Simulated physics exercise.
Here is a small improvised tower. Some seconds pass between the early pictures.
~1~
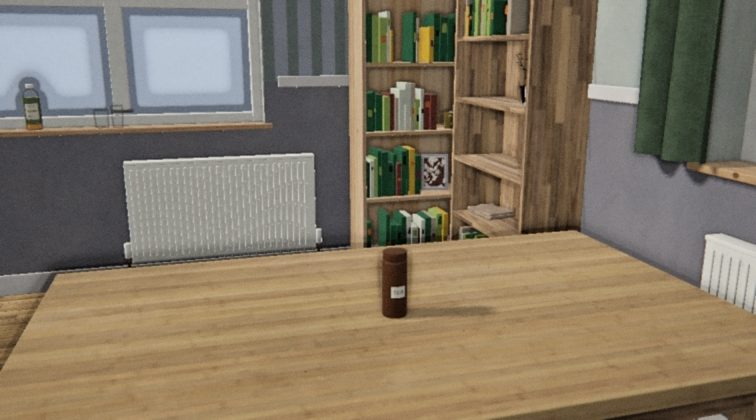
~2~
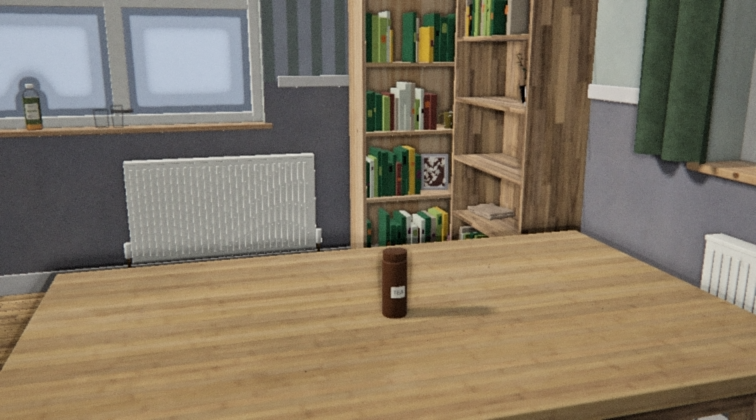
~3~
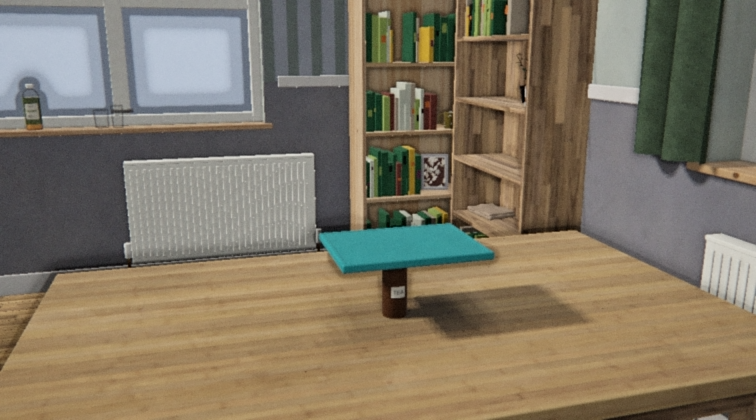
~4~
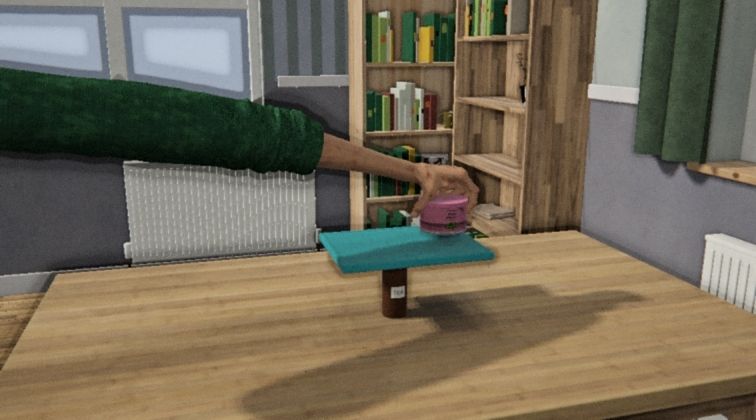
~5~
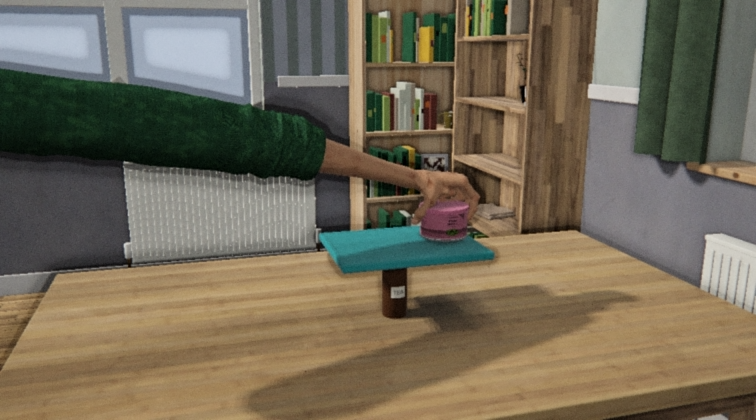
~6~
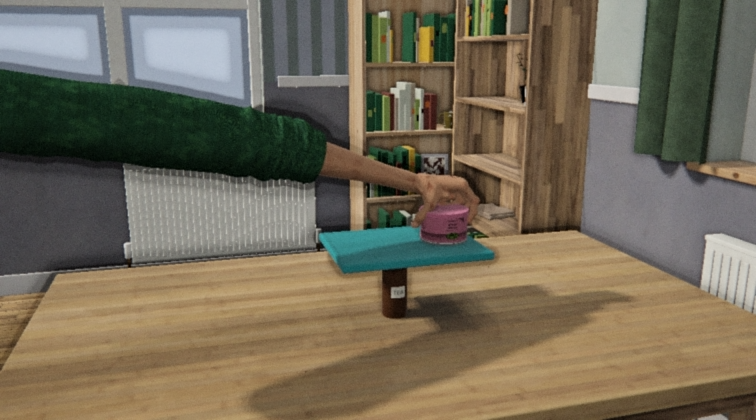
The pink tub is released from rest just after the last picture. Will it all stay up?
In the end the stack loses its balance.
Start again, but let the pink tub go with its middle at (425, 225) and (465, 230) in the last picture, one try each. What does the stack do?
First try: It loses its balance; second try: It comes apart.
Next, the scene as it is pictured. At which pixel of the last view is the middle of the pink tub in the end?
Around (465, 285).
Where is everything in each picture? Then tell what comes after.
In the first frame, the last thing is not in view yet; brown shaker (395, 283).
In the second frame, the last thing is not in view yet; brown shaker (395, 283).
In the third frame, the last thing is not in view yet; brown shaker (395, 283).
In the fourth frame, coming down; pink tub (443, 213); brown shaker (395, 283).
In the fifth frame, coming down; pink tub (444, 220); brown shaker (395, 283).
In the sixth frame, in place under the hand; pink tub (444, 224); brown shaker (395, 283).
Then, 0.40 s past the last view, pink tub now fallen; turquoise lid rocked 70° from its first pose.
Then, 0.80 s past the last view, turquoise lid rocked 59° from its first pose; brown shaker rocked 14° from its first pose.
Then, 1.00 s past the last view, brown shaker and turquoise lid now fallen.
Then, 1.20 s past the last view, things are still on the move.
Finally, fallen, brown shaker, pink tub and turquoise lid. Final places as the last picture's camera would see them, pink tub near (466, 285). The stack comes apart.
